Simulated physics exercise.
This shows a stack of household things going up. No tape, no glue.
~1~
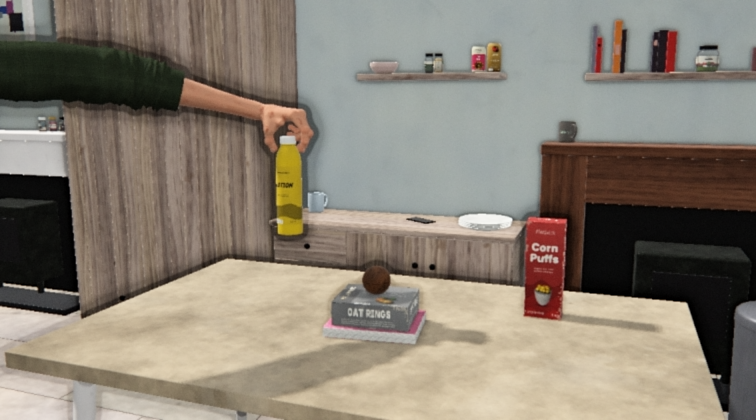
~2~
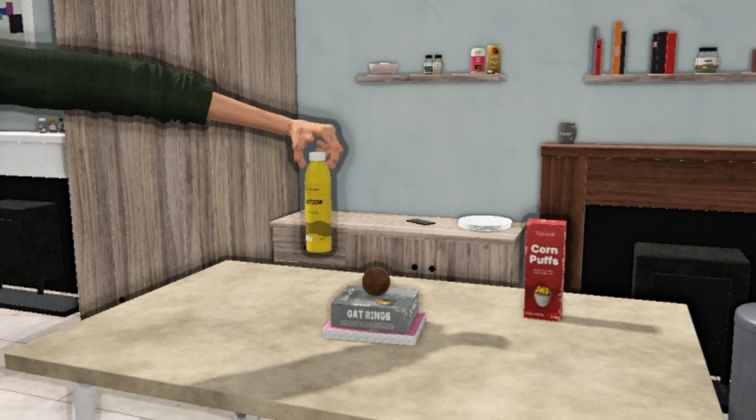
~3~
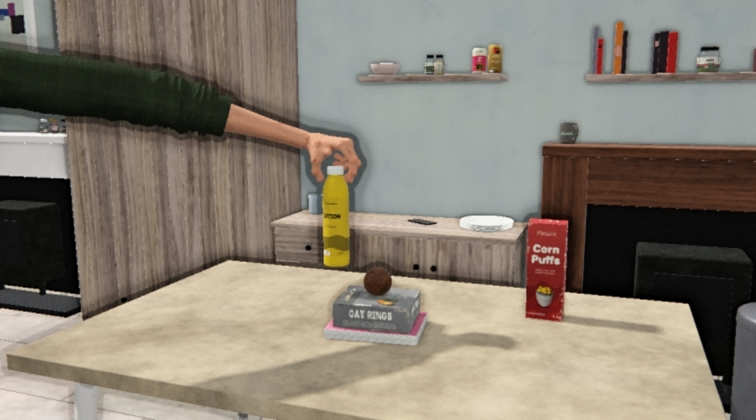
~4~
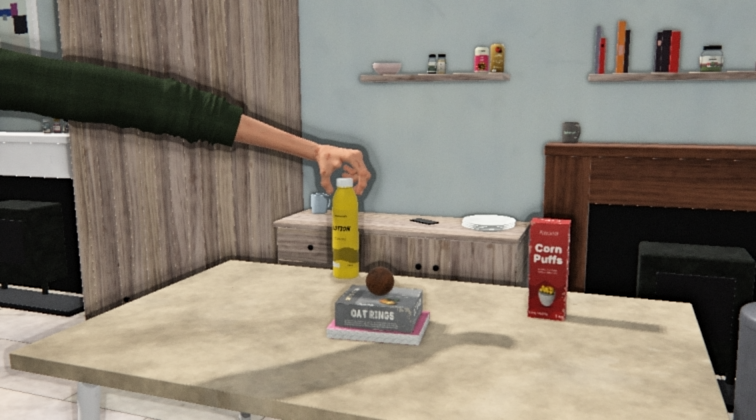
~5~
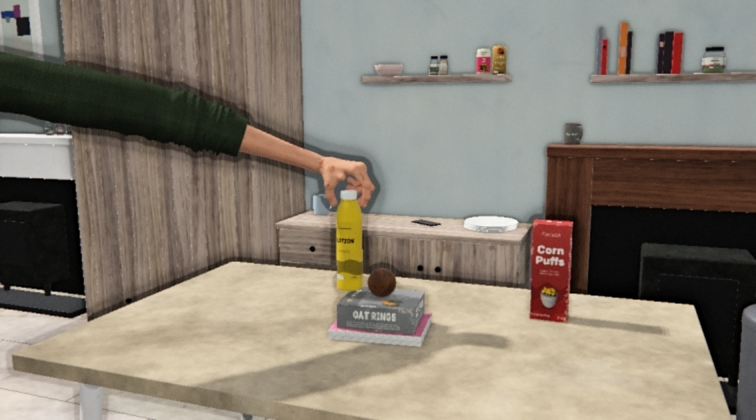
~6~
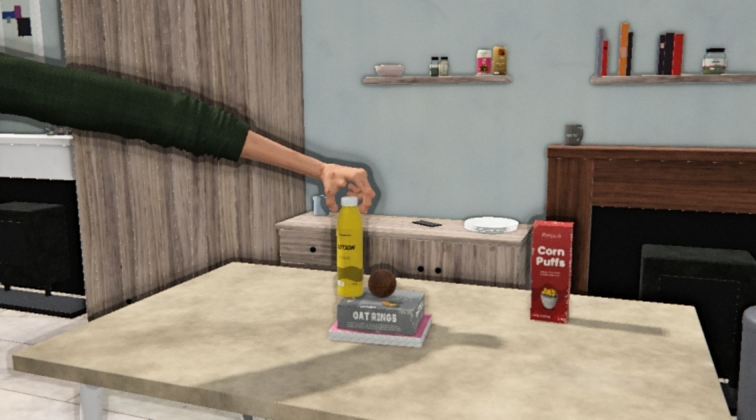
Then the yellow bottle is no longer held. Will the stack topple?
No, it stays up.
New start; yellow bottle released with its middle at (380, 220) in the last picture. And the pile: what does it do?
Next, the heap comes down.
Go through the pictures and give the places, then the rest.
The first frame shows still above its spot; yellow bottle (289, 185); red carton (545, 268).
The second frame shows still above its spot; yellow bottle (318, 202); pink book (376, 325).
The third frame shows still above its spot; yellow bottle (336, 216); red carton (547, 270).
The fourth frame shows still above its spot; yellow bottle (345, 228); pink book (380, 324).
The fifth frame shows still above its spot; yellow bottle (350, 240); red carton (551, 271).
The sixth frame shows set down, still held; yellow bottle (350, 246); pink book (382, 327).
Then, 0.70 s on from there, no change.
Then, 1.60 s on from there, yellow bottle resting near (350, 247).
In the end, all 5 unmoved. At the end, from the last picture's camera, yellow bottle near (350, 247). The pile keeps its balance.
